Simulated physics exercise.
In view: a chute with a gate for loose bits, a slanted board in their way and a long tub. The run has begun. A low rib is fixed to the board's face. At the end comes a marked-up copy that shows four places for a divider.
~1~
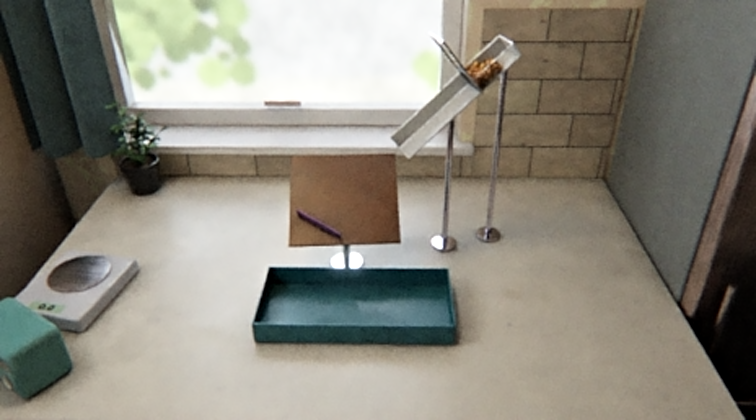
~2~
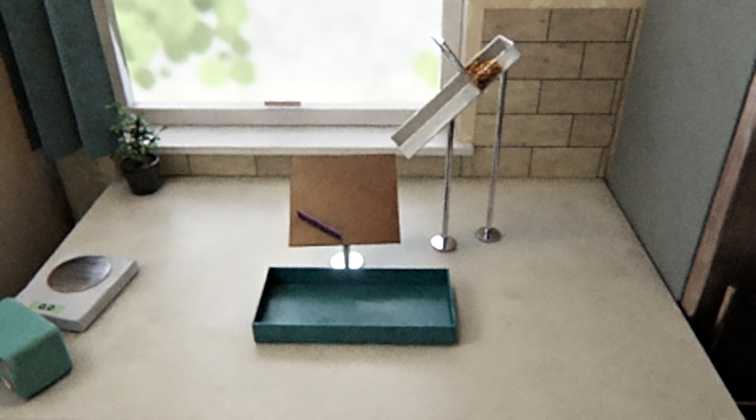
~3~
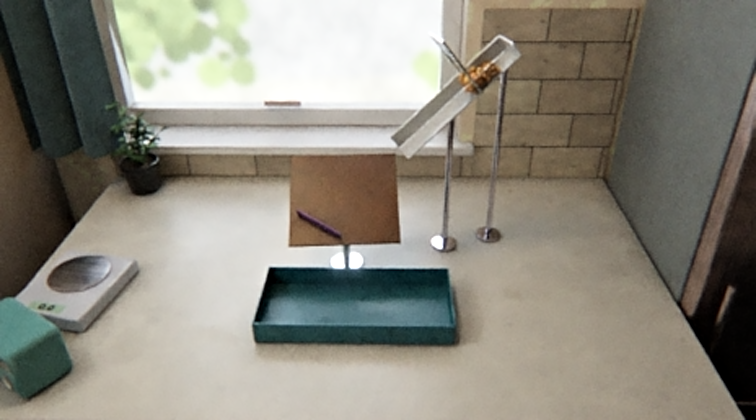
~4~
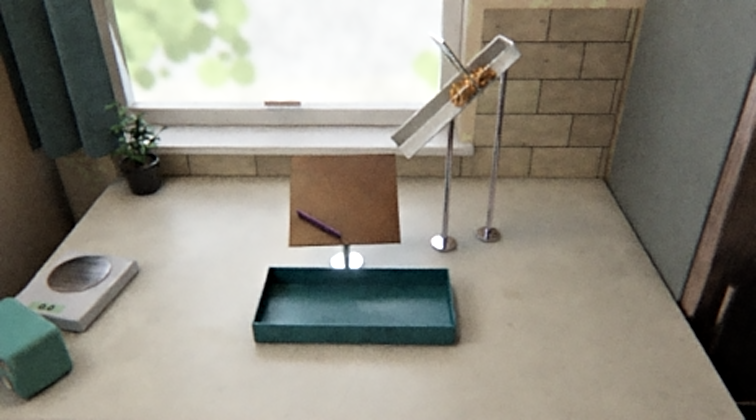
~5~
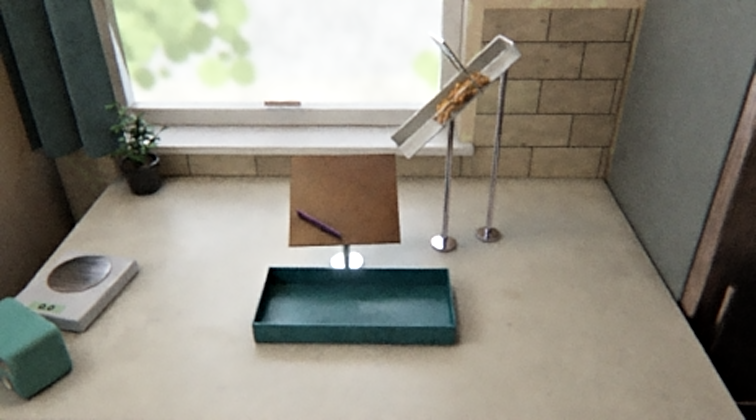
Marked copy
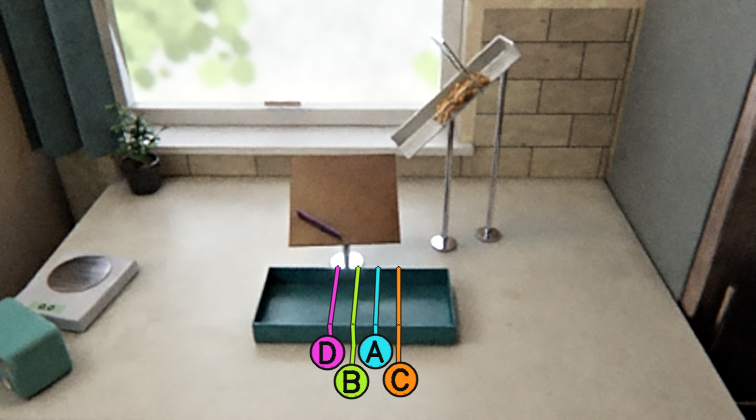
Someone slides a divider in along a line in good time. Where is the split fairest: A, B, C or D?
Take B.
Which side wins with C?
The left side.
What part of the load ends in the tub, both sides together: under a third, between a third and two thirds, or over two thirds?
About that: Over two thirds.
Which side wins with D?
Right.
On the marked copy, line A crosses the front rim at (375, 325); line B crosses the front rim at (353, 325); line C crosses the front rim at (398, 325); line D crosses the front rim at (329, 325).
For line A, of what is caught, nearly all on the left of the divider, a small part on the right.
For line B, of what is caught, about a third on the left of the divider, about two thirds on the right.
For line C, of what is caught, nearly all on the left of the divider, a stray few on the right.
For line D, of what is caught, a small part on the left of the divider, nearly all on the right.
